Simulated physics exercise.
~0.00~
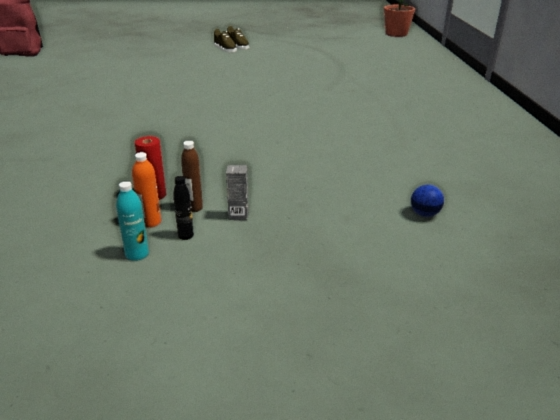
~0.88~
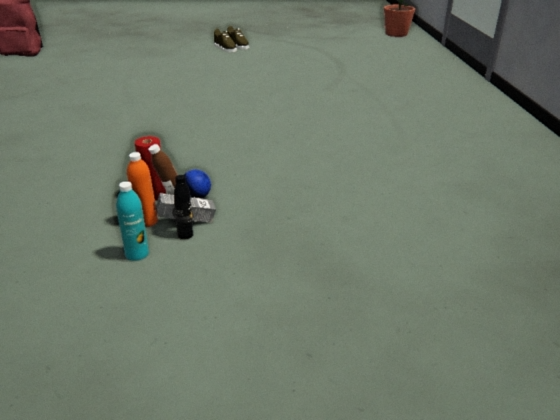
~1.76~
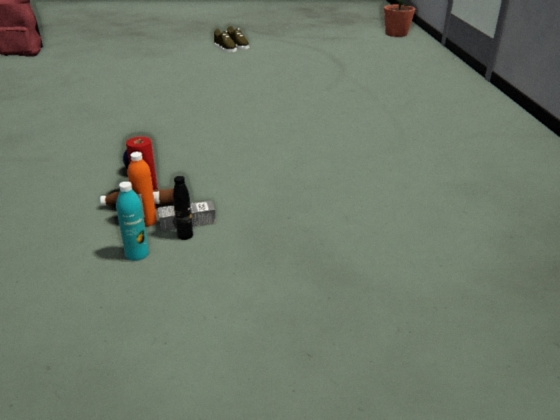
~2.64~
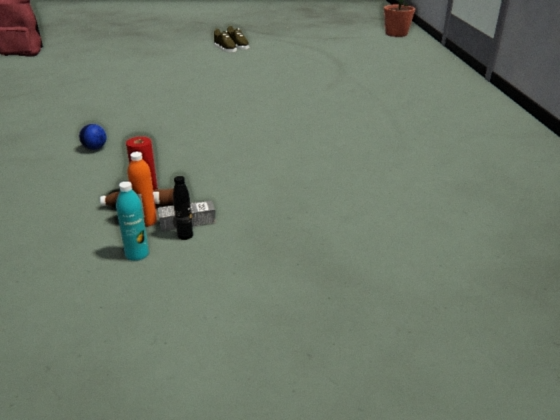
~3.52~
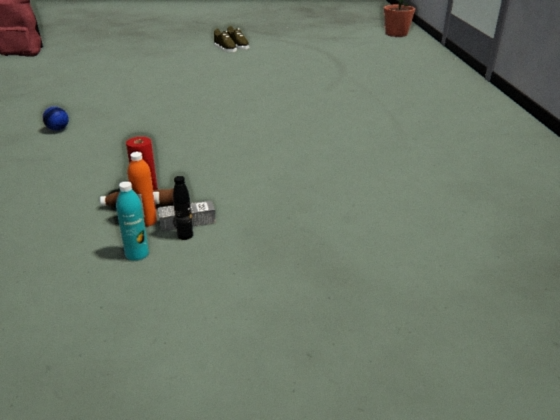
Blue ball rolling left into a cluster of bottles, toppling a grey carton and brown bottle, then rolling away behind them.
